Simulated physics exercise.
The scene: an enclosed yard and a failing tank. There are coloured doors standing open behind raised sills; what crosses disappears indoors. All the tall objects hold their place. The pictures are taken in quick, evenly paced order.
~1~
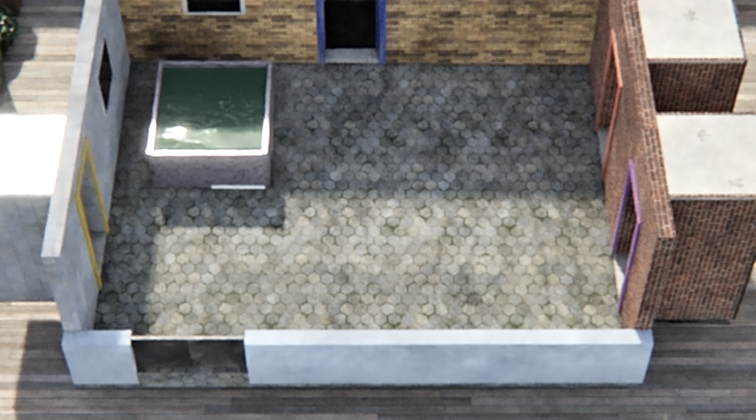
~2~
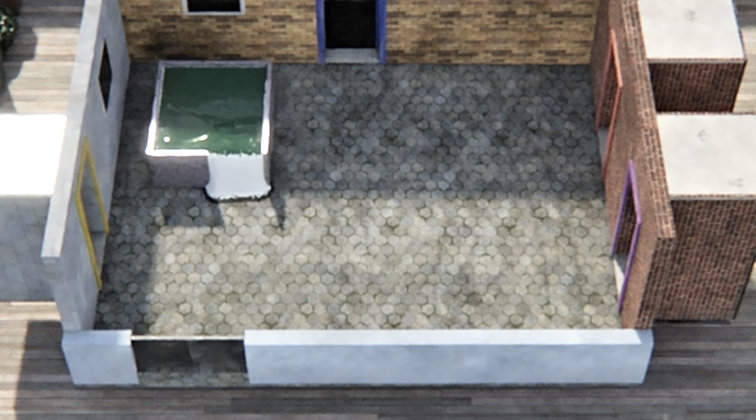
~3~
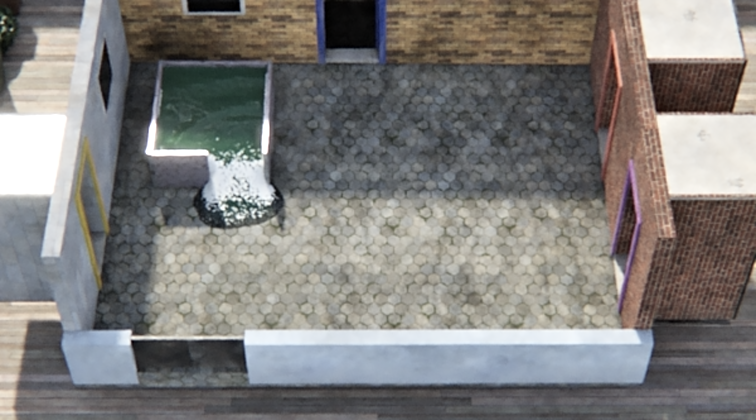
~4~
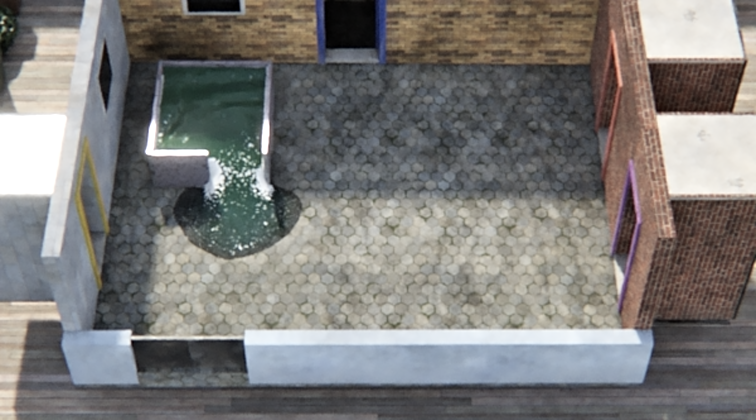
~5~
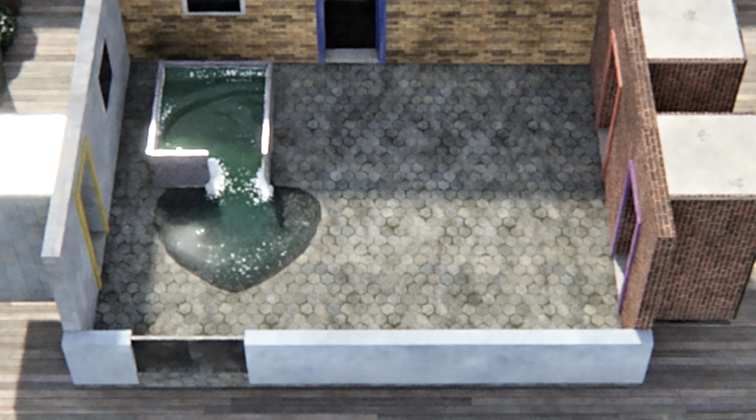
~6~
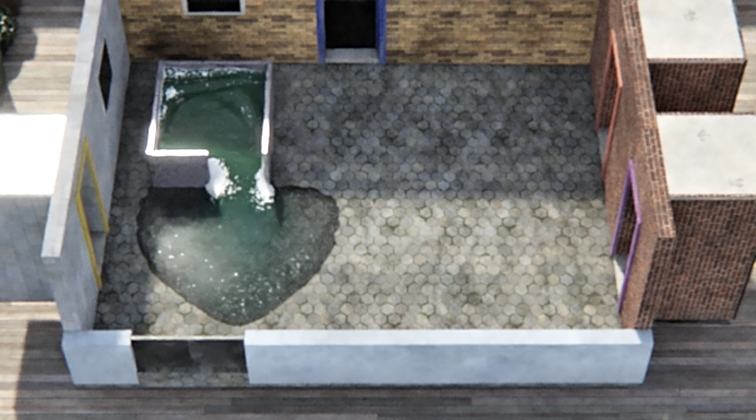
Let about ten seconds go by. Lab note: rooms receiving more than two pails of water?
One by one: I expect the red door to let through an acceptable amount; I expect the purple door to let through too much; I expect the blue door to let through an acceptable amount; I expect the yellow door to let through an acceptable amount.
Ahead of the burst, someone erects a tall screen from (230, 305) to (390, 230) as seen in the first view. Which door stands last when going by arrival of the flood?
The purple door comes last.
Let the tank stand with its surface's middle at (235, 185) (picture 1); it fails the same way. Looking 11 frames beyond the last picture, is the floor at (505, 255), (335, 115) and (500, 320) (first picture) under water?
In turn: No water, clear, under water.
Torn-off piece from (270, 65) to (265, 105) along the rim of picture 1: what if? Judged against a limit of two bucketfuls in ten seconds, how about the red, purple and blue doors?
Result - red door: Above the limit; purple door: Above the limit; blue door: Above the limit.
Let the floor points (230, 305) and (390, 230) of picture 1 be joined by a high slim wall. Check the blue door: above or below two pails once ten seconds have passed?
Here's how it goes: The blue door remains below.
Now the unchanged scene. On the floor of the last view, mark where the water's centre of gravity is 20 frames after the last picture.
I would point to (263, 237).
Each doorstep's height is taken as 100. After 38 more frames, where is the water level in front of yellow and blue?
Near 60 and 0 in a hundred.
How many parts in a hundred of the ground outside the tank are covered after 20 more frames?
Estimated share: About 40 %.
A moment on, water covers 25 % of the floor; the red door not reached, the purple door not reached, the blue door not reached, the yellow door wet at the sill, nothing in.
Next, water covers 35 % of the floor; the red door not reached, the purple door not reached, the blue door not reached, the yellow door wet at the sill, nothing in.
Then, water covers 40 % of the floor; the red door not reached, the purple door wet at the sill, nothing in, the blue door not reached, the yellow door wet at the sill, nothing in.
Later, water covers 60 % of the floor; the red door wet at the sill, nothing in, the purple door over two buckets in, the blue door not reached, the yellow door wet at the sill, nothing in.
In the end, water covers 80 % of the floor; the red door wet at the sill, nothing in, the purple door far over two buckets in, the blue door wet at the sill, nothing in, the yellow door wet at the sill, nothing in.
